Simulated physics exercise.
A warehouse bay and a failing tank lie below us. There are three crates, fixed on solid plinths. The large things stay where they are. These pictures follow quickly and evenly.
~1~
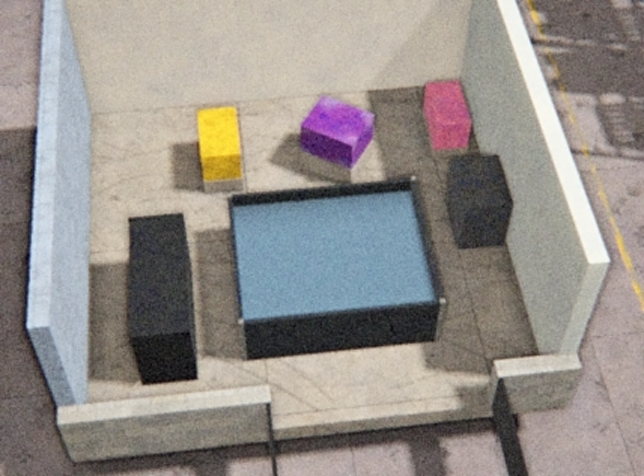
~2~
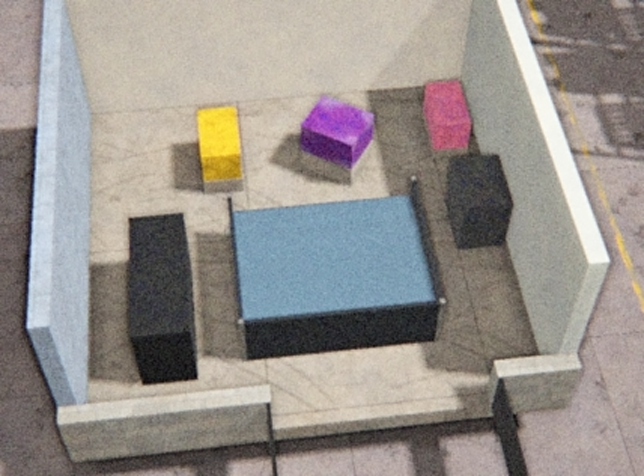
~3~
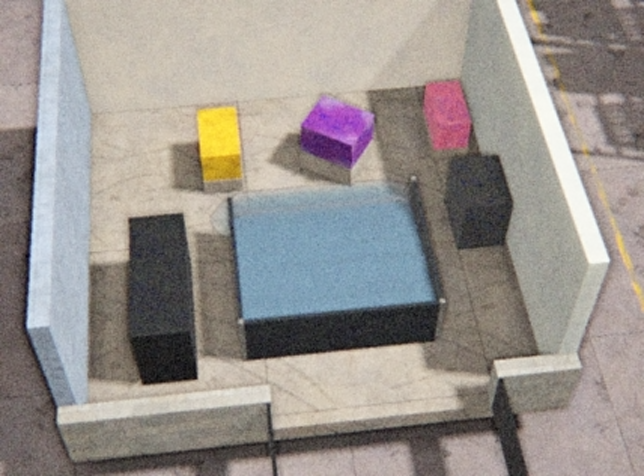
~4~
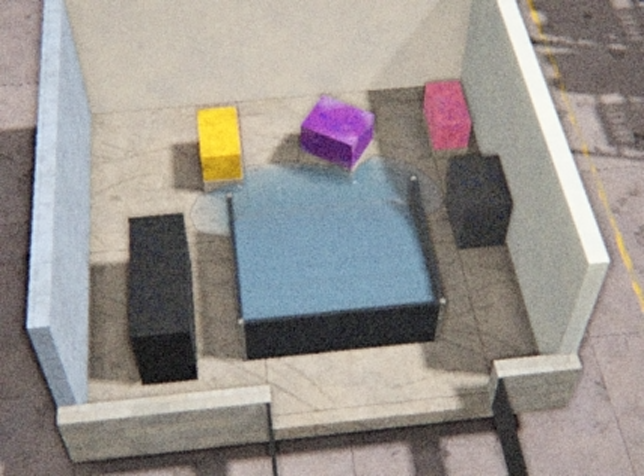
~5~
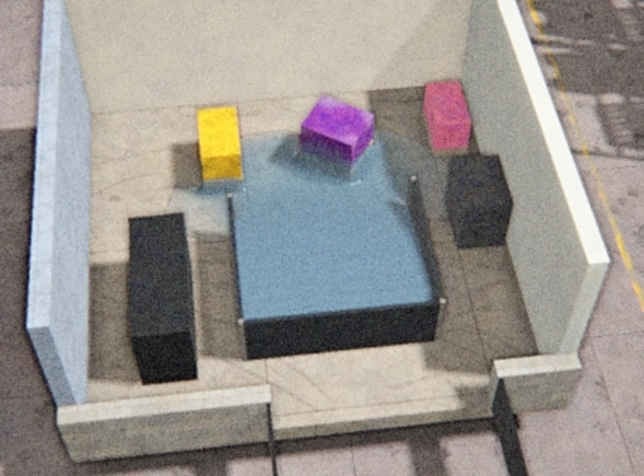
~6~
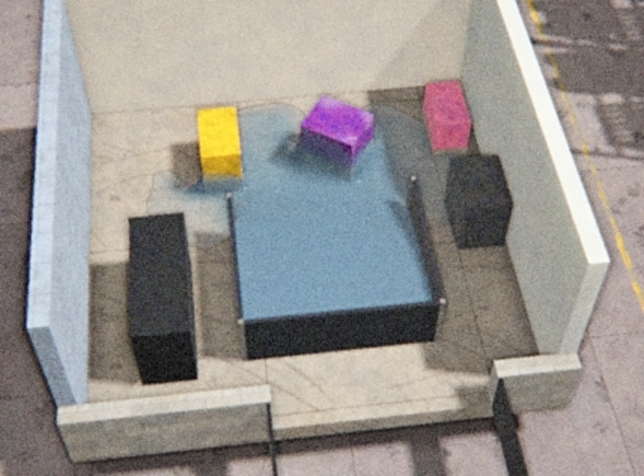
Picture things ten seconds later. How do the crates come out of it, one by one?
The purple crate is lapped by the water, the yellow crate is lapped by the water, the pink crate is lapped by the water.
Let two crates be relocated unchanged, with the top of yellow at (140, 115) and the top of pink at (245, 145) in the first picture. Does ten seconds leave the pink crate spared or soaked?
Simply put, the pink crate is drenched.
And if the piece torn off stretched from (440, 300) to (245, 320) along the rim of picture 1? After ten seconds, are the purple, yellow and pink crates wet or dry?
In short: The purple one stays dry, the yellow one is spared, the pink one remains dry.
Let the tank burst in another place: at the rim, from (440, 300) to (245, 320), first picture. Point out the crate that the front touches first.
My answer: The crate marked yellow.
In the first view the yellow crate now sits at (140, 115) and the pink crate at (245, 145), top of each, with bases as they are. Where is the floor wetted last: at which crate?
My guess is the yellow one.
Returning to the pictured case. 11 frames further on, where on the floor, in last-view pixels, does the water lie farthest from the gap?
The farthest point of the front sits at (92, 117).
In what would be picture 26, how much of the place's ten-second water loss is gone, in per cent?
Approximately 0 in a hundred, I think.
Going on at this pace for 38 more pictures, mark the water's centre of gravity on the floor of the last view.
Near pixel (290, 226).
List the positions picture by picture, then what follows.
The first picture shows still water in the open tank at (332, 251).
In the second picture, water pours out on the open tank's far side and has run to (229, 234).
In the third picture, water pours out on the open tank's far side and has run to (219, 216).
In the fourth picture, water pours out on the open tank's far side and has run to (199, 209).
In the fifth picture, the front is at (178, 193), out from the gap on the open tank's far side.
In the sixth picture, water pours out on the open tank's far side and has run to a hidden place.
A moment on, water covers 45 % of the floor; the purple crate water round its plinth, the yellow crate water round its plinth, the pink crate water round its plinth.
Next, water covers 60 % of the floor; the purple crate water round its plinth, the yellow crate water round its plinth, the pink crate water round its plinth.
Then, water covers 75 % of the floor; the purple crate water round its plinth, the yellow crate water round its plinth, the pink crate water round its plinth.
Later, water covers 95 % of the floor; the purple crate water round its plinth, the yellow crate water round its plinth, the pink crate water round its plinth.
In the end, water covers 100 % of the floor; the purple crate was topped, the yellow crate was topped, the pink crate was topped.
